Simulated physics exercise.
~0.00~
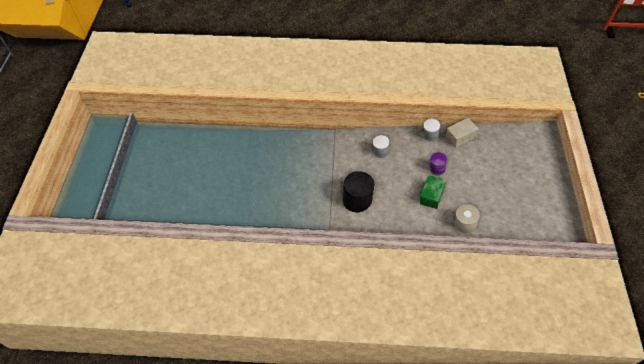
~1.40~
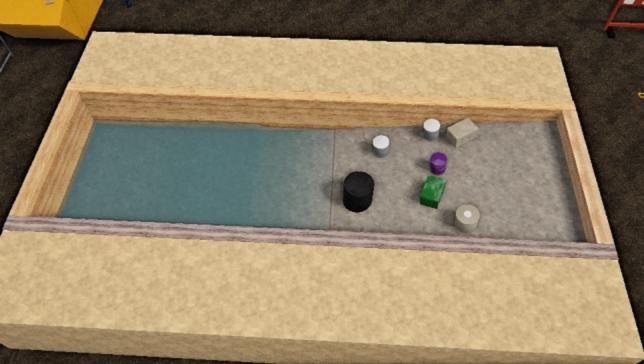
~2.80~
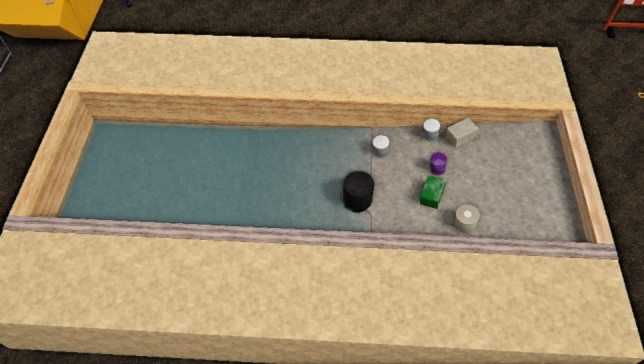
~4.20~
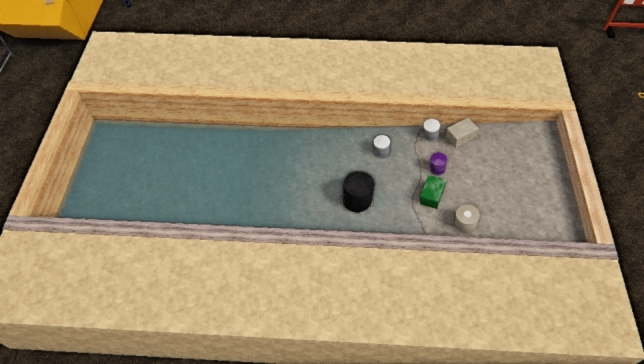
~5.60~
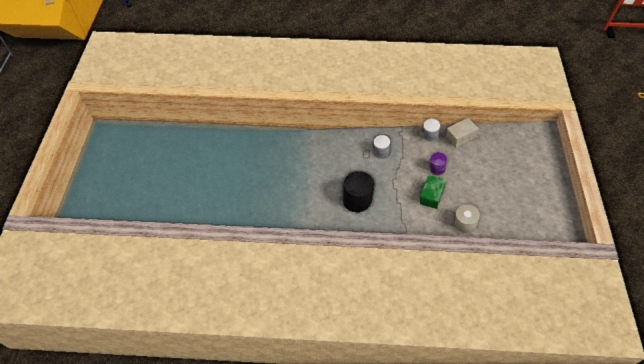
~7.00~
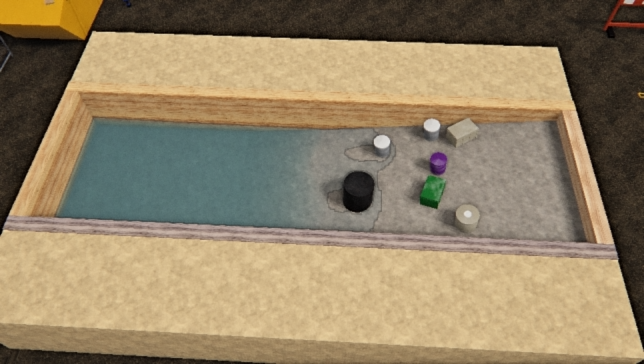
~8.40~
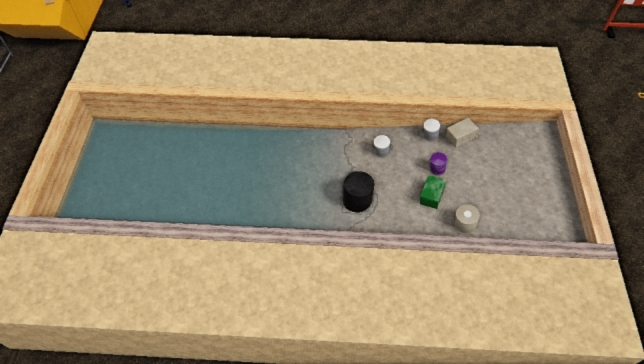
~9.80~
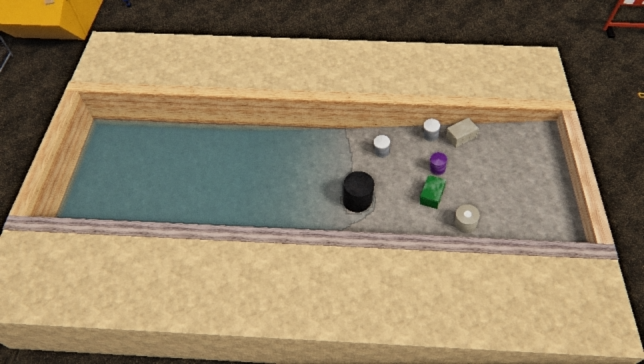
Blue-green water fills the left part of a long wooden-sided basin between sandy banks, seen from above by a still camera. On the bare grey slope to the right sit a black tub, two whitish containers, a purple pail, a green crate, a pale block and a cream tub. A thin upright board near the left end vanishes, and the water's edge creeps right, past the black tub and toward the green crate. The water then draws back leftward, leaving faint curved lines around the black tub. It settles near that tub, and every object stays where it began.
